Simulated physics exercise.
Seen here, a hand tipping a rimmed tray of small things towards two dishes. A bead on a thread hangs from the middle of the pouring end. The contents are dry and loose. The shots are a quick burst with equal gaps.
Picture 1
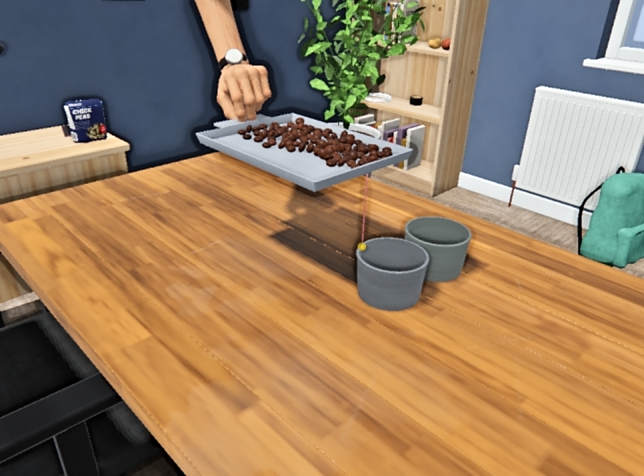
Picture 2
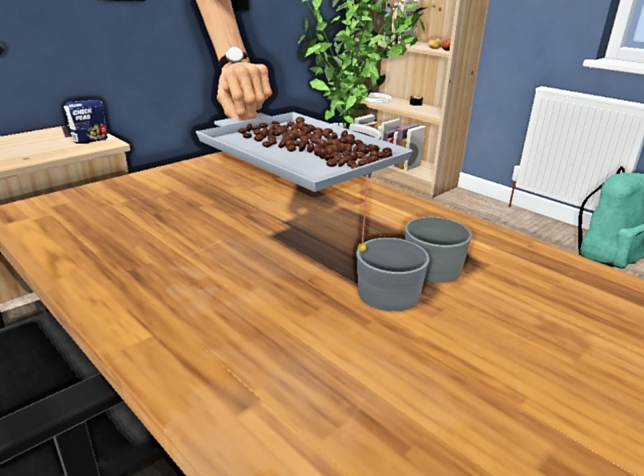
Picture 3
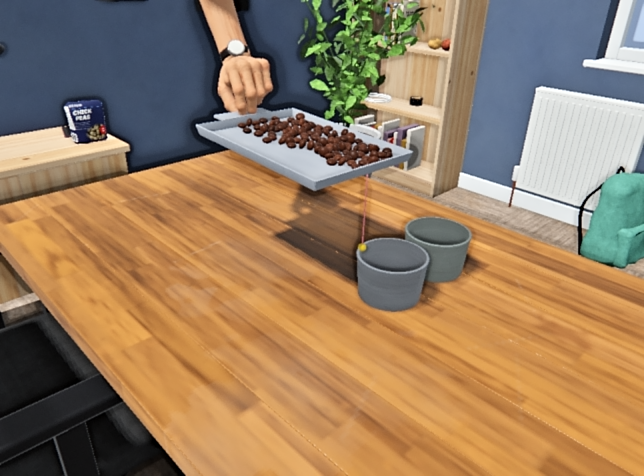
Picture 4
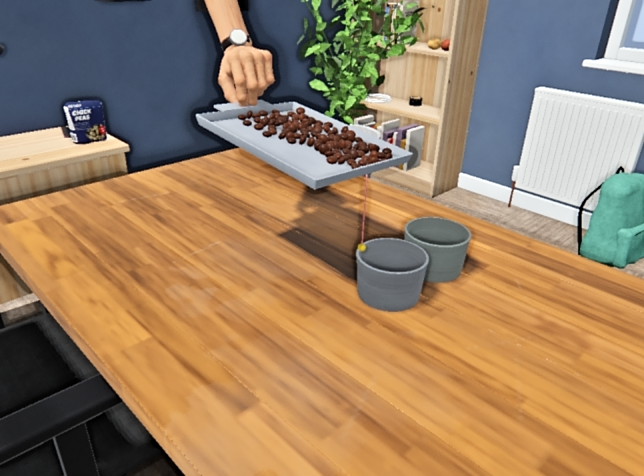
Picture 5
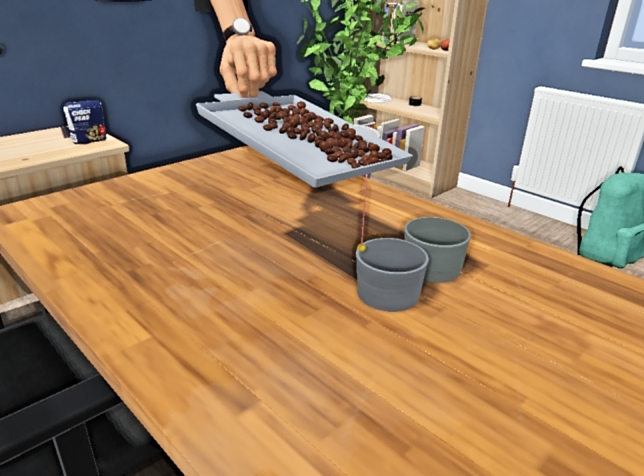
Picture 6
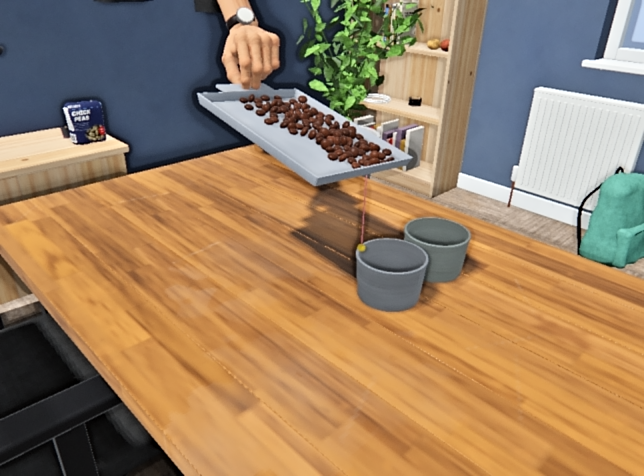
Dining room, a hand gradually raising the back of a grey tray of brown pieces above two grey dishes on a wooden table.
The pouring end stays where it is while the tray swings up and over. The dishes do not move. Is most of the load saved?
They take more than half between them.
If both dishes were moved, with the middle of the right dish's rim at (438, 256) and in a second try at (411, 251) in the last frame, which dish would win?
One: Right. Two: The dish on the right.
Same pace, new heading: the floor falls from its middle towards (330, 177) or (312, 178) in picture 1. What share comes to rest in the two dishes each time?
Roughly 0 per cent, and 0 per cent.
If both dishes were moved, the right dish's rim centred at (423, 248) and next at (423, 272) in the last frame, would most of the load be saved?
One: Over half. Two: Not half.
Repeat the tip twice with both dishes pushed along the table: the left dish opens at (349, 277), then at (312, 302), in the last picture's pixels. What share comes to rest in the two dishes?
Roughly 80 per cent, and 10 per cent.
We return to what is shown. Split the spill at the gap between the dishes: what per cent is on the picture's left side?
About 50 per cent.
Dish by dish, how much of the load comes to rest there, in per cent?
Left dish near 60 in a hundred; right dish near 20.
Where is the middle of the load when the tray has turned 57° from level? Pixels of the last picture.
Around (373, 132).
Just after the last frame, tray tipped steeply; every one on the tray.
A moment on, tray tipped right over; about a tenth on the tray; roughly half in the left dish; roughly a quarter in the right dish; roughly a quarter outside both; about a tenth in the air.
Further on, tray tipped past a quarter turn; roughly half in the left dish; roughly a quarter in the right dish; roughly a quarter outside both.
When it is over, tray tipped past a quarter turn; roughly half in the left dish; roughly a quarter in the right dish; roughly a quarter outside both.
